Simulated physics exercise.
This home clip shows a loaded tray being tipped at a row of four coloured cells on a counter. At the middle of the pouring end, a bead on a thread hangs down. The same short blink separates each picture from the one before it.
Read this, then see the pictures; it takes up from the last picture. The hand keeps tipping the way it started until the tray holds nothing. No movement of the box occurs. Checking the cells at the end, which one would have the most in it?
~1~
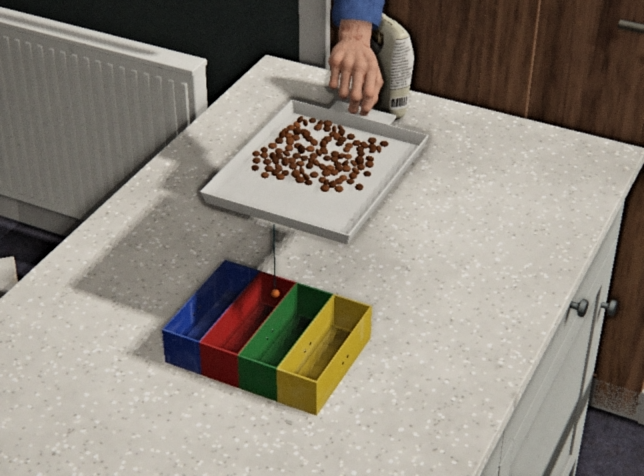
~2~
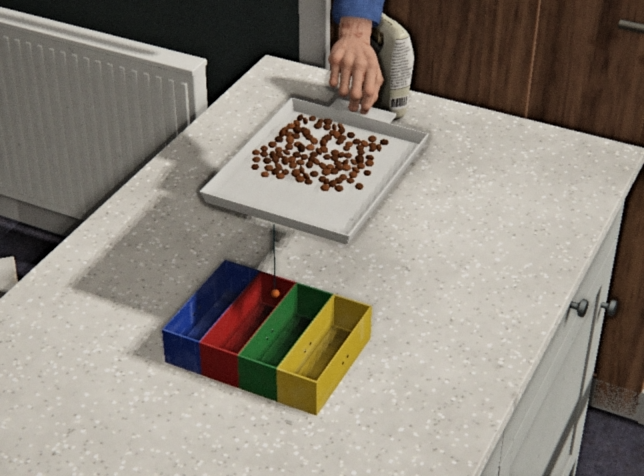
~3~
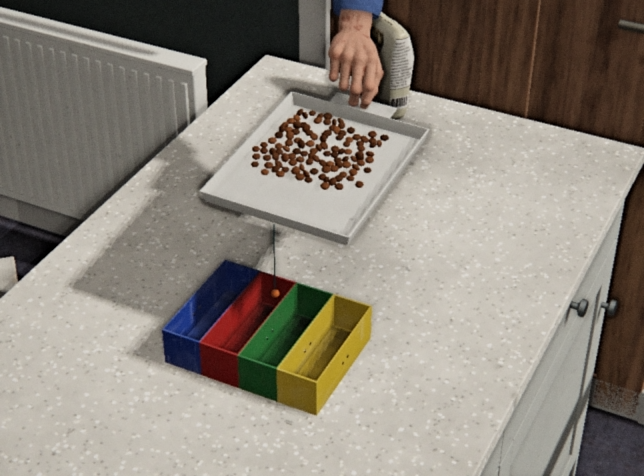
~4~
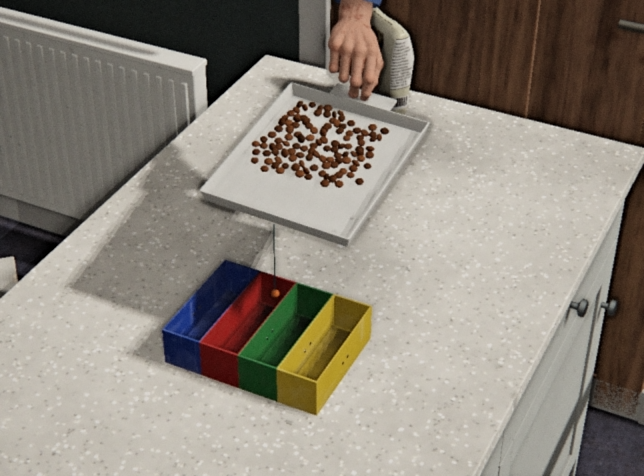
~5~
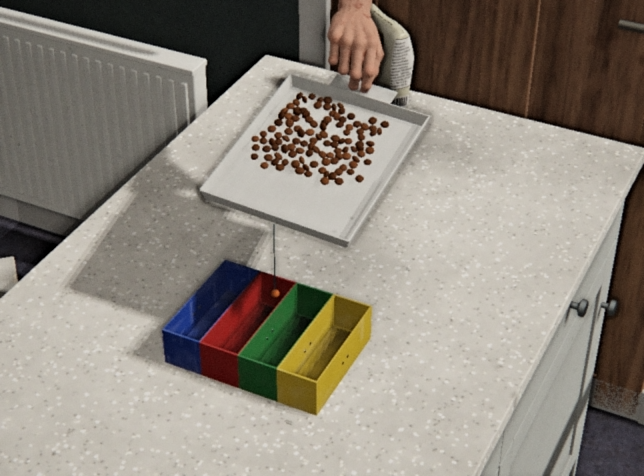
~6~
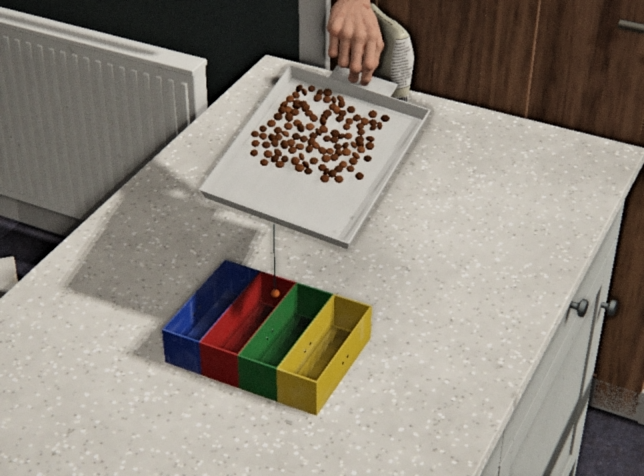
The yellow cell would have the most in it.
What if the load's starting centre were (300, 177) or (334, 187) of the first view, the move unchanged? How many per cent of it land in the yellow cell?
Near 60 per cent and near 70 per cent.
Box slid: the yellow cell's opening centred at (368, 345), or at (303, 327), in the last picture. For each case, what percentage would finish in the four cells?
In order, about 100 and 50 in a hundred.
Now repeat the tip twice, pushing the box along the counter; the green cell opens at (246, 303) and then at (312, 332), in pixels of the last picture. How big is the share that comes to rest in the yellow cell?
Trial 1: 20 percent; trial 2: 30 percent.
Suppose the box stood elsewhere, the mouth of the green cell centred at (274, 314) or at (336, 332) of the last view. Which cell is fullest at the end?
Yellow; the green cell.
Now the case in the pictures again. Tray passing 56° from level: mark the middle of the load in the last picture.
Check around (313, 225) in the last picture.
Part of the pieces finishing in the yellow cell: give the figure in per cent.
My best guess is about 60 in a hundred.
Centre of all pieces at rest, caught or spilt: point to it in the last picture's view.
Near (317, 363).
Shortly afterwards, tray tipped steeply; all but a few on the tray; a little falling or outside the box.
Next, tray tipped right over; near two thirds on the tray; near a quarter in the yellow cell; a little in the green cell; only a few in the red cell; a little falling or outside the box.
Some moments later, tray tipped past a quarter turn; near two thirds in the yellow cell; near a quarter in the green cell; a little in the red cell; a little falling or outside the box.
In the end, tray tipped past a quarter turn; near two thirds in the yellow cell; near a quarter in the green cell; a little in the red cell; none at all in the blue cell; a little outside the box.
